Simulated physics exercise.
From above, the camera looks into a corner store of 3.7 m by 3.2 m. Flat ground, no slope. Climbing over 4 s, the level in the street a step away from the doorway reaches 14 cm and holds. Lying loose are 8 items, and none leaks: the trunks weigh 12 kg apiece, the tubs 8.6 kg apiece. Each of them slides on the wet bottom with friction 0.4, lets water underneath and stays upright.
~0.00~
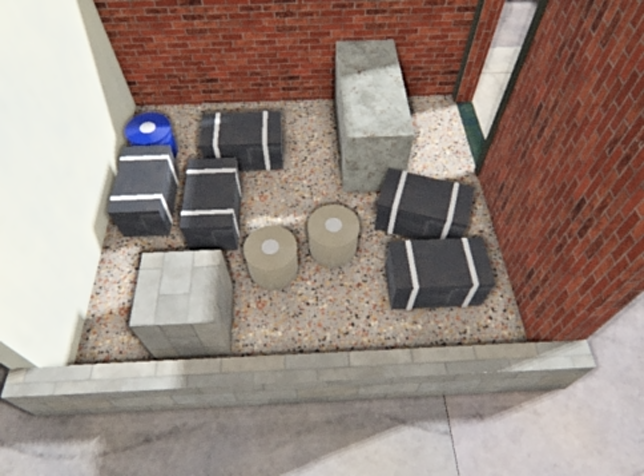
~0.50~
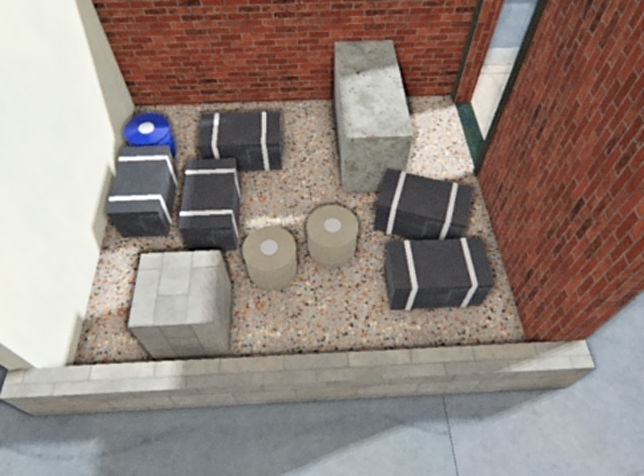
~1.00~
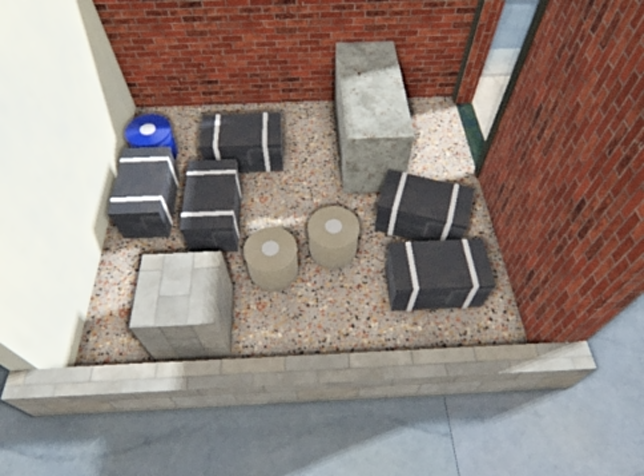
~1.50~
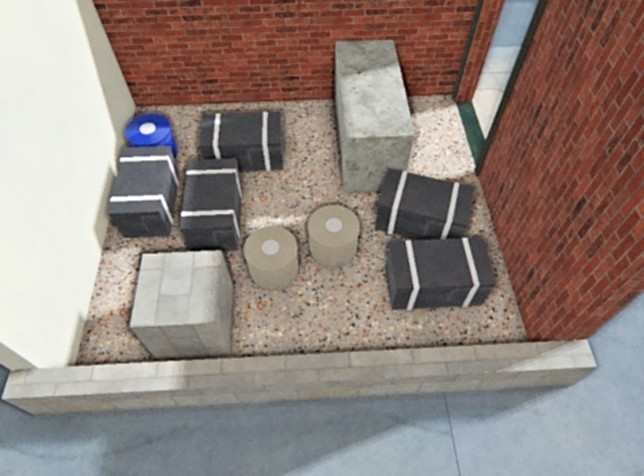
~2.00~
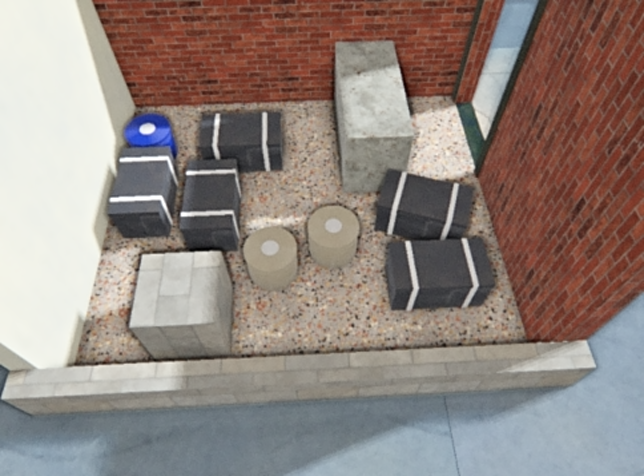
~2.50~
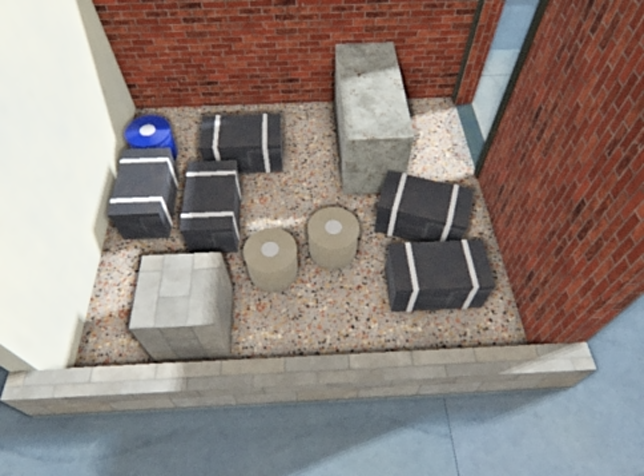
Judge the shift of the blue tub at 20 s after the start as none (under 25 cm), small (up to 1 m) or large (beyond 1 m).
It is small.
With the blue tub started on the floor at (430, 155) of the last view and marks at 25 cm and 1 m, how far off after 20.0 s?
What happens is it gets pushed a long way.
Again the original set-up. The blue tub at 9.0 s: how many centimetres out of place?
I'd put it at around 0 cm.
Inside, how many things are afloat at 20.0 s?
Just then, the number is 8.
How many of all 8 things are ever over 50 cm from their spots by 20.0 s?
It adds up to 7.
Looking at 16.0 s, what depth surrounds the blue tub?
Around 7 cm.
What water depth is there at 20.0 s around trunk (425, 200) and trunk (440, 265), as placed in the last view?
First roughly 8 cm, second roughly 8 cm.
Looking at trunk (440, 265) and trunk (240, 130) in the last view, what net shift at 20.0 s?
One is off by 250 cm, the other by 80 cm, in the order asked.
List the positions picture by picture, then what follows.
The blue tub at (148, 128), on the bottom; 0.0 m2 under water; 0 of 8 have shifted, in the first picture.
The blue tub at (146, 128), on the bottom; 0.0 m2 under water; 0 of 8 have shifted, in the second picture.
The blue tub at (148, 130), on the bottom; 0.0 m2 under water; 0 of 8 have shifted, in the third picture.
The blue tub at (148, 129) rests on the ground; 0.0 m2 under water; 0 of 8 have shifted, in the fourth picture.
The blue tub at (147, 129), on the bottom; water covers 0.0 m2; 0 of 8 have shifted, in the fifth picture.
The blue tub at (148, 131), on the bottom; water covers 0.1 m2; 0 of 8 have shifted, in the sixth picture.
After 4.0 s the blue tub is near (148, 131), 0.0 m from its start, aground; 0 afloat.
After 9.0 s the blue tub is near (148, 131), 0.0 m from its start, aground; 2 afloat.
After 16.0 s the blue tub is near (156, 109), 0.3 m from its start, afloat; 6 afloat.
After 20.0 s the blue tub is near (174, 98), 0.5 m from its start, afloat; 8 afloat.
